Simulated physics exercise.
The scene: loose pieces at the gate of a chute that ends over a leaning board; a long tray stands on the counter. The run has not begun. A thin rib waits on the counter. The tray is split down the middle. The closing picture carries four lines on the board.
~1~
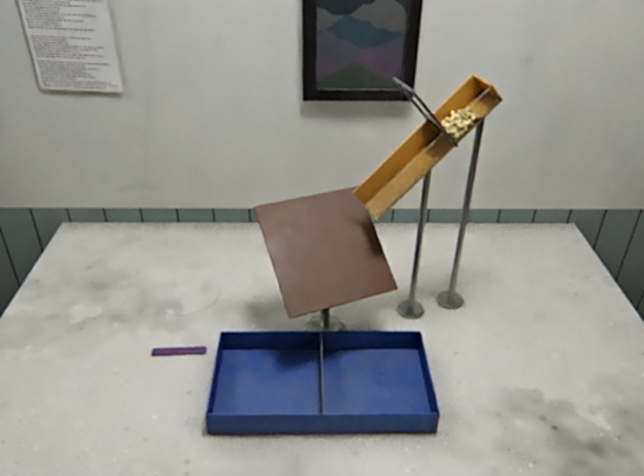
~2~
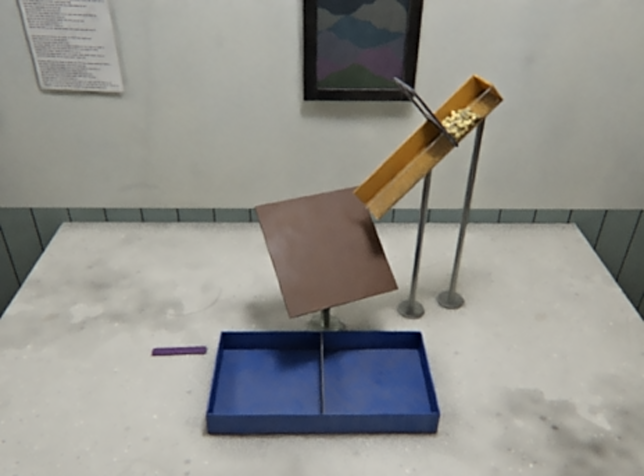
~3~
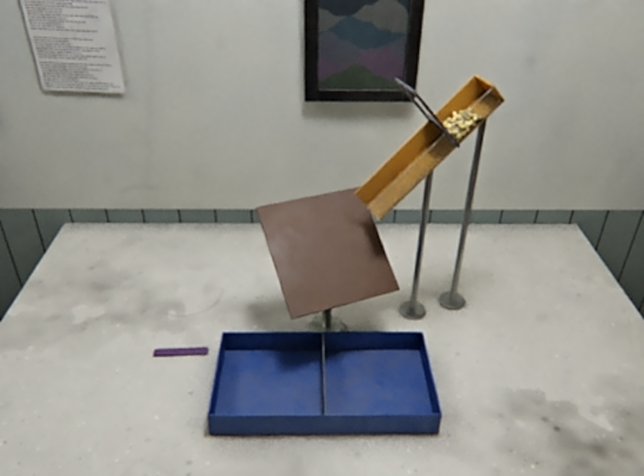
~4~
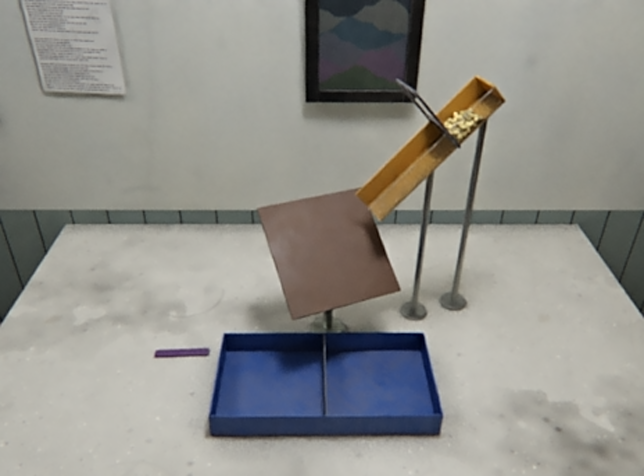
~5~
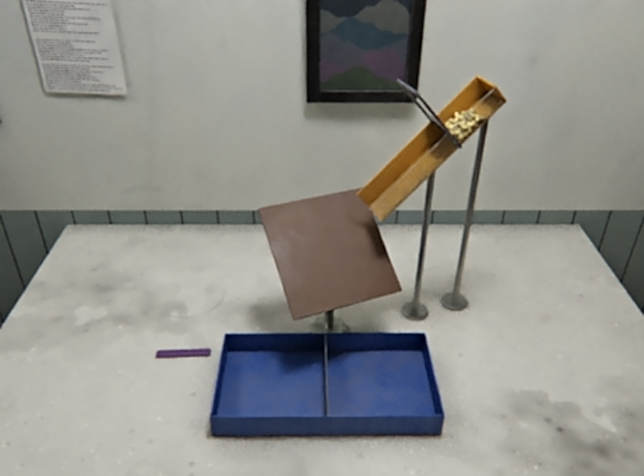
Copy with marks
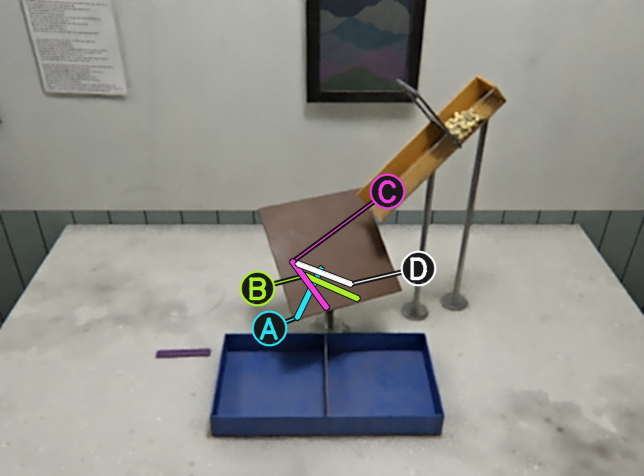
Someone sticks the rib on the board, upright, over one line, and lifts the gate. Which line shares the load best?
A beats the others.
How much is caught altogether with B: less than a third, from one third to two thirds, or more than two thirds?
More than two thirds.
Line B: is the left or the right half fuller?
More lands on the right.
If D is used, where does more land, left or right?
The right half.
On the marked copy, line A from (320, 268) to (297, 317); line B from (305, 275) to (357, 298); line C from (292, 261) to (326, 307); line D from (298, 263) to (350, 284).
For line A, of what is caught, close to half in the left half, close to half in the right.
For line B, of what is caught, a small share in the left half, the bulk in the right.
For line C, of what is caught, a small share in the left half, all but a few in the right.
For line D, of what is caught, a small share in the left half, all but a few in the right.
